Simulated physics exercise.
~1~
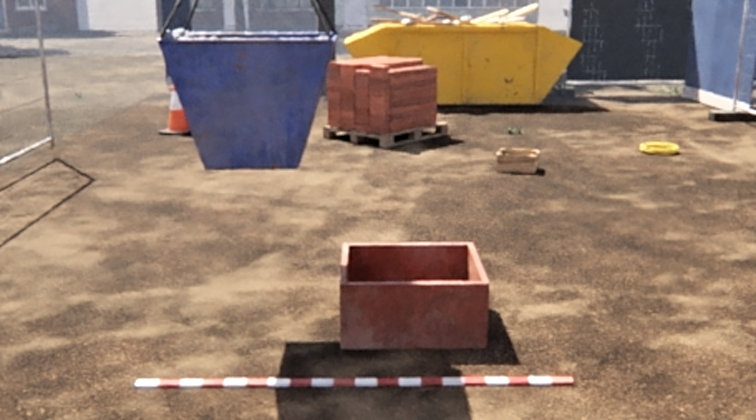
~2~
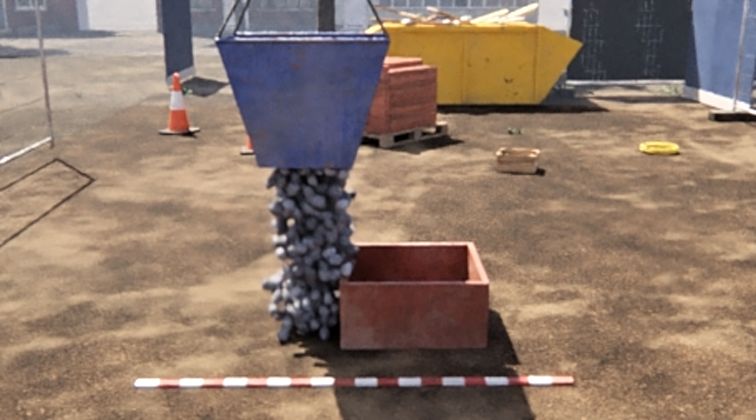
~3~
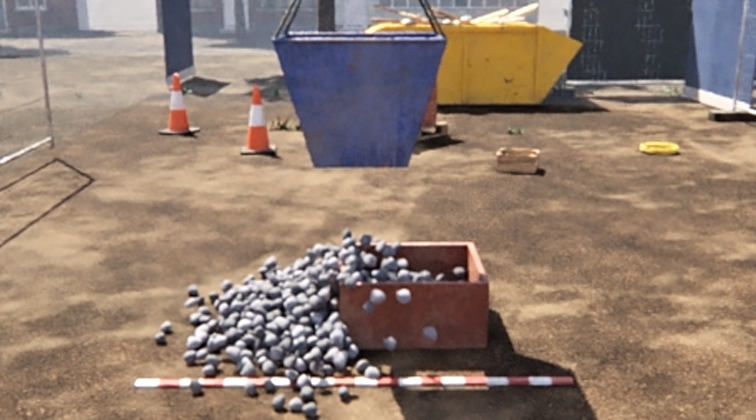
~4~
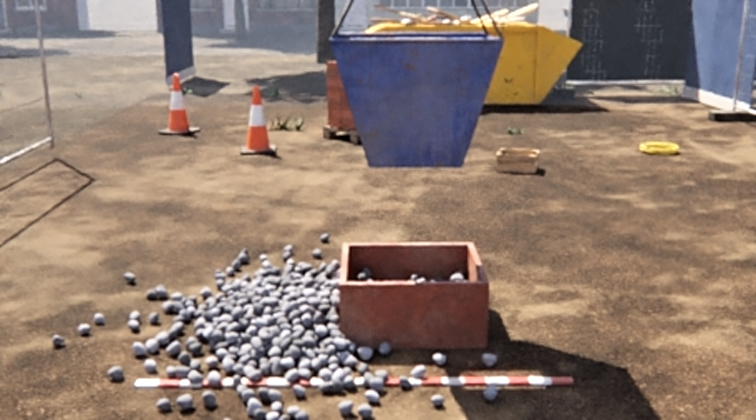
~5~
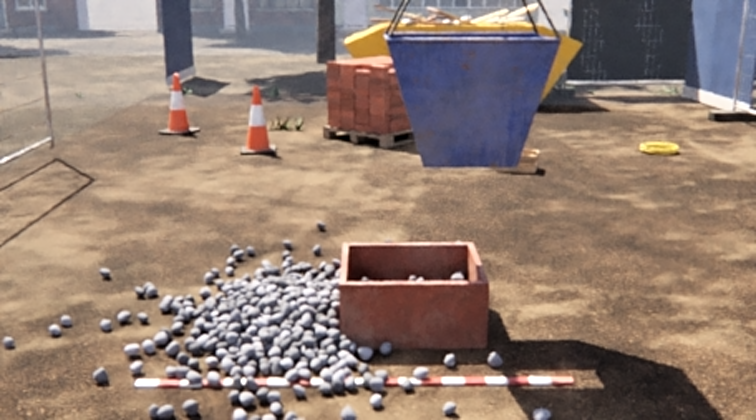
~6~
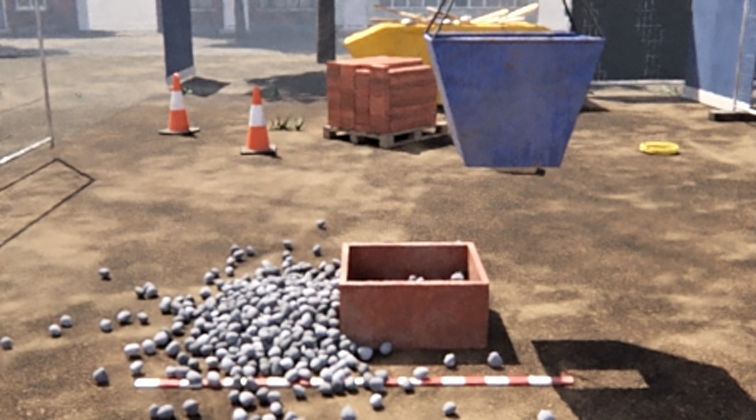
A blue skip hanging from a crane moved right and dumped a stream of grey stones through its bottom, most of them piling up left of the reddish bin, with some landing inside and a few scattered beside it, while the empty skip carried on rightwards.
